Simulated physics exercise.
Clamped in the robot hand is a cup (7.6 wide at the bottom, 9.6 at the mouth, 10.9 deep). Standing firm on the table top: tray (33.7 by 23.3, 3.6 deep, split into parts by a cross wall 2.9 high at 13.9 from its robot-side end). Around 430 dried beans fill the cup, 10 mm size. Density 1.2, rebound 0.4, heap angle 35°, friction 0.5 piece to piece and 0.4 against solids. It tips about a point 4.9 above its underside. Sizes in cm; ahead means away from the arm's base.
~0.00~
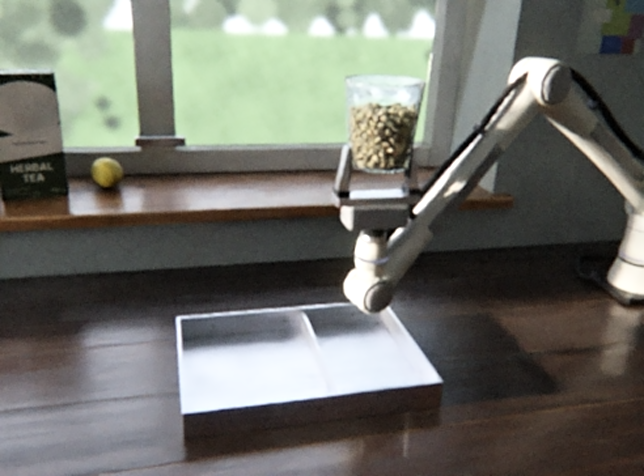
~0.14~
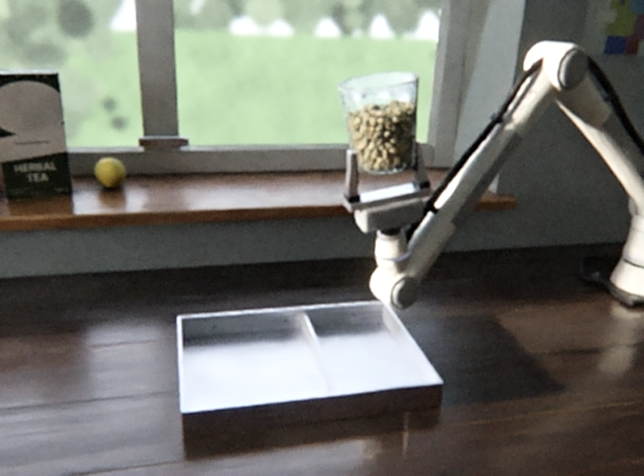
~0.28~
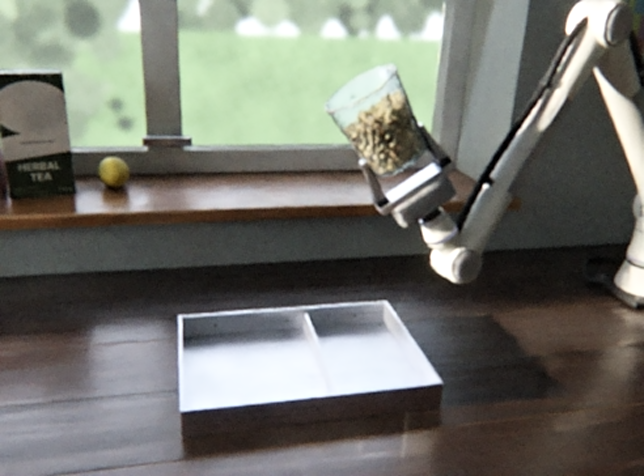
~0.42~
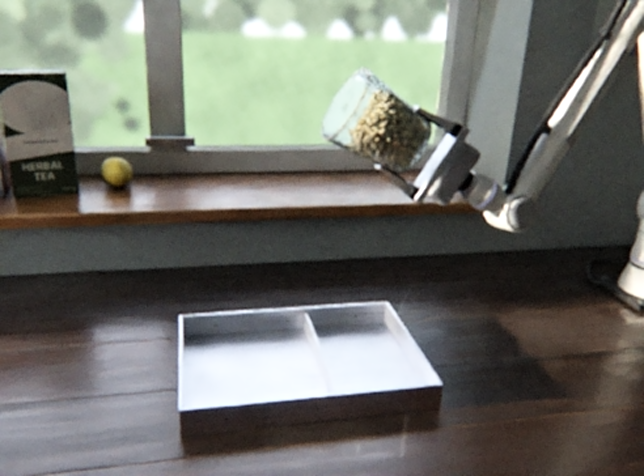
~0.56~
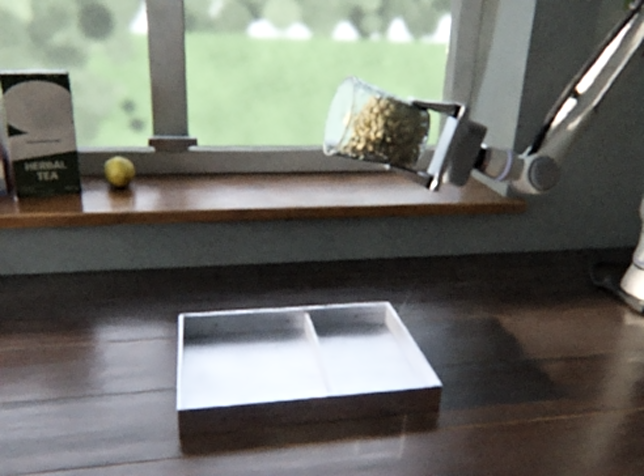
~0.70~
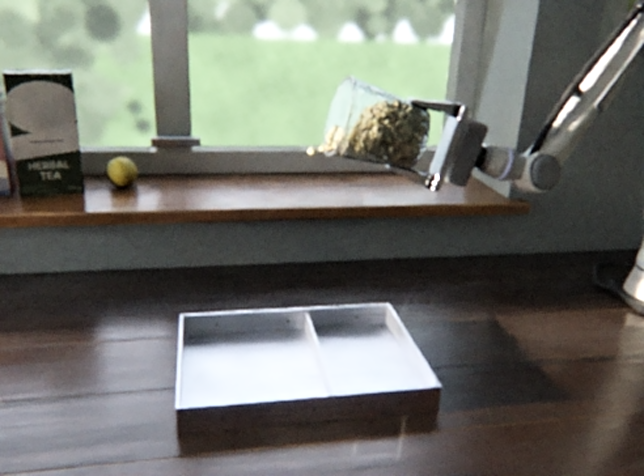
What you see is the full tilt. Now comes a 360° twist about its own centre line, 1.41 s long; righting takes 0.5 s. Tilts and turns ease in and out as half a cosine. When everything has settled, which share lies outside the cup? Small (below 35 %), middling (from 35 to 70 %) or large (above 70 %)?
Answer: Small; below 35 % of the dried beans finish outside the cup.
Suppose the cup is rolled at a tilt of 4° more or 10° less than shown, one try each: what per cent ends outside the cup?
Some 30 and 5 per cent.
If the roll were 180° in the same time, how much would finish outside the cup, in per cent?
It would be near 10 per cent.
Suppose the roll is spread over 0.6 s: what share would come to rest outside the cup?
It would be near 10 per cent.
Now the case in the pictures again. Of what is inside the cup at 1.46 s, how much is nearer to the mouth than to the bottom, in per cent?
Roughly 40 per cent.
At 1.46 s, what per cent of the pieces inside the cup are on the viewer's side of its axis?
Roughly 60 per cent.
After 1.46 s, tipped 75°, highest piece 39 above the table; 396 in the cup, 20 in the far-side part, 15 in flight or on a rim.
After 2.23 s, tipped 65°, highest piece 39 above the table; 334 in the cup, 88 in the far-side part, 9 in flight or on a rim.
After 2.81 s, upright, highest piece 40 above the table; 334 in the cup, 97 in the far-side part.
After 3.51 s, upright, highest piece 40 above the table; 334 in the cup, 97 in the far-side part.
At rest, 334 in the cup, 97 in the far-side part. That is 23 % outside the cup.
